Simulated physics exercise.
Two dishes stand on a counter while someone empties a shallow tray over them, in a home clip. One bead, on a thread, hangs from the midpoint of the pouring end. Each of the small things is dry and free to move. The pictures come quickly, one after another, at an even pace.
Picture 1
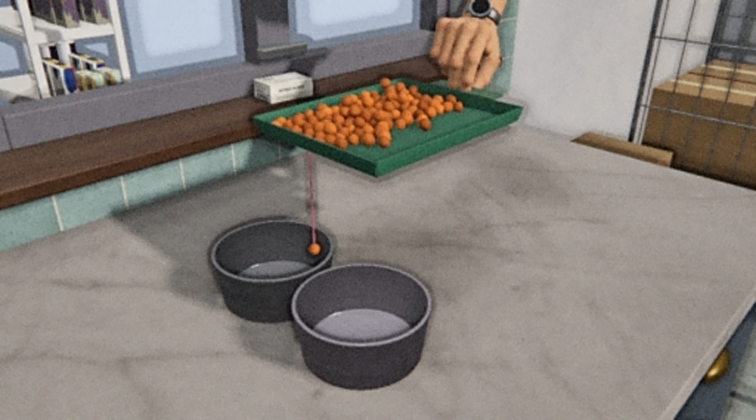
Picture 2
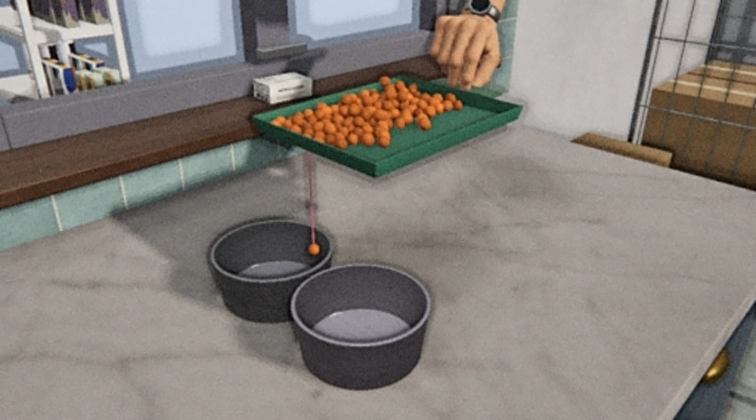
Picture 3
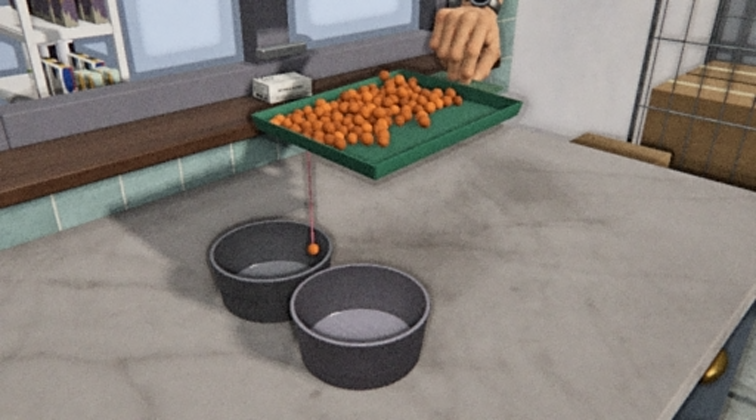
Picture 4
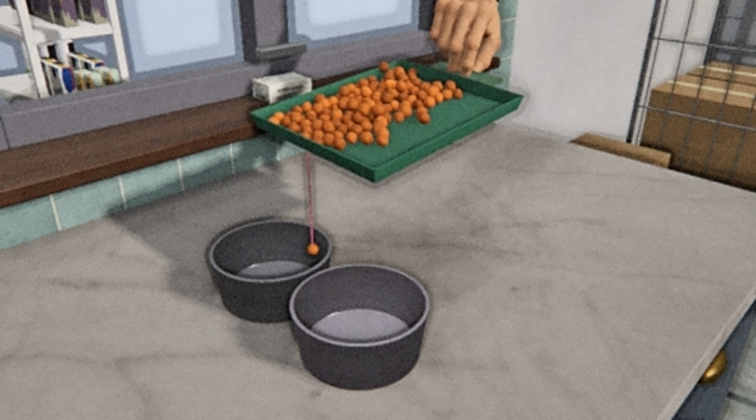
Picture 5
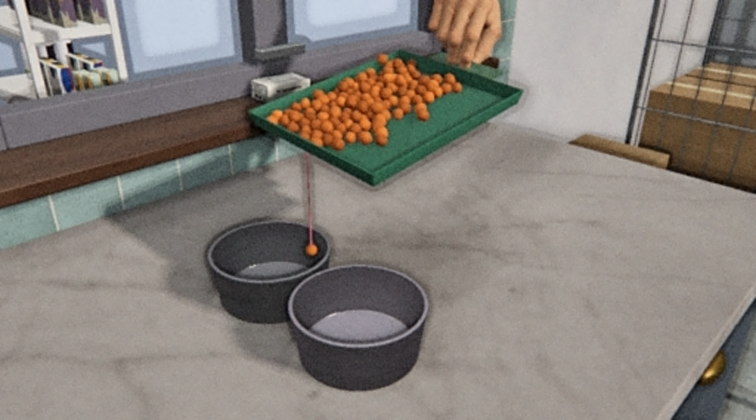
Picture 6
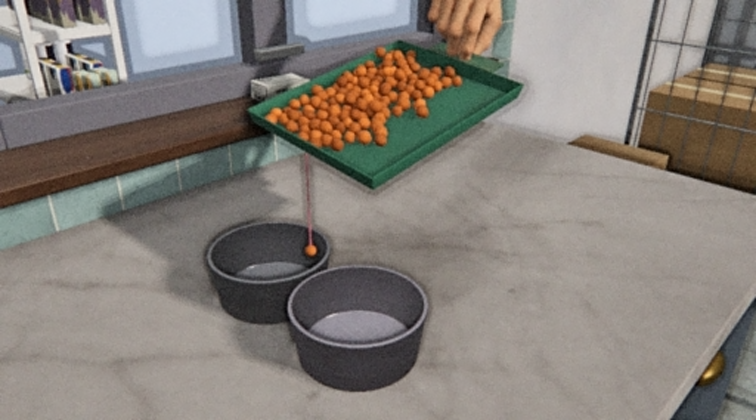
Green tray of small orange balls tilting slightly in a hand above two dark dishes, a bead hanging on a thread.
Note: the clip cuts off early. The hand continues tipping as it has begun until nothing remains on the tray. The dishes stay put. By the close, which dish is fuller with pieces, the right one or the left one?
Going by this, it mostly spills to the right of the two.
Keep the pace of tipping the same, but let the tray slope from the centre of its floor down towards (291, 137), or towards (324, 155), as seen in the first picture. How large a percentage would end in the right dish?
Close to 0 percent first and close to 30 percent second.
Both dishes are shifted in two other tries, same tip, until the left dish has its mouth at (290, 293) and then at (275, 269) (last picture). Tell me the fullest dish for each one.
The dish to the left; the dish to the right.
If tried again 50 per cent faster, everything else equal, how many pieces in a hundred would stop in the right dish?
Around 80 percent.
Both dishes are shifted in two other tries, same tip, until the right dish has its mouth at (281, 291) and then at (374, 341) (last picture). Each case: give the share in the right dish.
Roughly 50% first, roughly 30% second.
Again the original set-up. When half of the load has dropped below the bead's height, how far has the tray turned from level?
Tilt: Around 110 degrees.
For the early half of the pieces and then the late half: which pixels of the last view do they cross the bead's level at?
The early half goes through (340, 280), the late half through (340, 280).
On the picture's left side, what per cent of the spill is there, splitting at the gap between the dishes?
Roughly 90 %.
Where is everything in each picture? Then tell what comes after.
The first frame shows corners of the pouring end at (258, 117) and (376, 160), level; middle of the load at (369, 113), coated peanuts; left dish at (225, 289); right dish at (311, 351); bead on its thread at (314, 249).
The second frame shows corners of the pouring end at (258, 116) and (376, 161), level; middle of the load at (368, 112).
The third frame shows corners of the pouring end at (257, 114) and (375, 163), tipped barely, lowest at the right corner; middle of the load at (368, 109).
The fourth frame shows corners of the pouring end at (256, 112) and (375, 167), tipped a little, lowest at the right corner; middle of the load at (367, 104).
The fifth frame shows corners of the pouring end at (254, 111) and (373, 171), tipped a little, lowest at the right corner; middle of the load at (366, 100).
The sixth frame shows corners of the pouring end at (253, 109) and (373, 175), tipped a little, lowest at the right corner; middle of the load at (365, 95); left dish at (221, 290); right dish at (307, 353).
Soon, tray tipped steeply; nearly all on the tray; a stray few in the right dish; a stray few in the air.
A while on, tray tipped right over; nearly all on the tray; a small part in the right dish; a stray few outside both; a stray few in the air.
Towards the end, tray tipped past a quarter turn; most in the right dish; about a quarter outside both.
Finally, tray tipped past a quarter turn; most in the right dish; none in the left dish; about a quarter outside both.
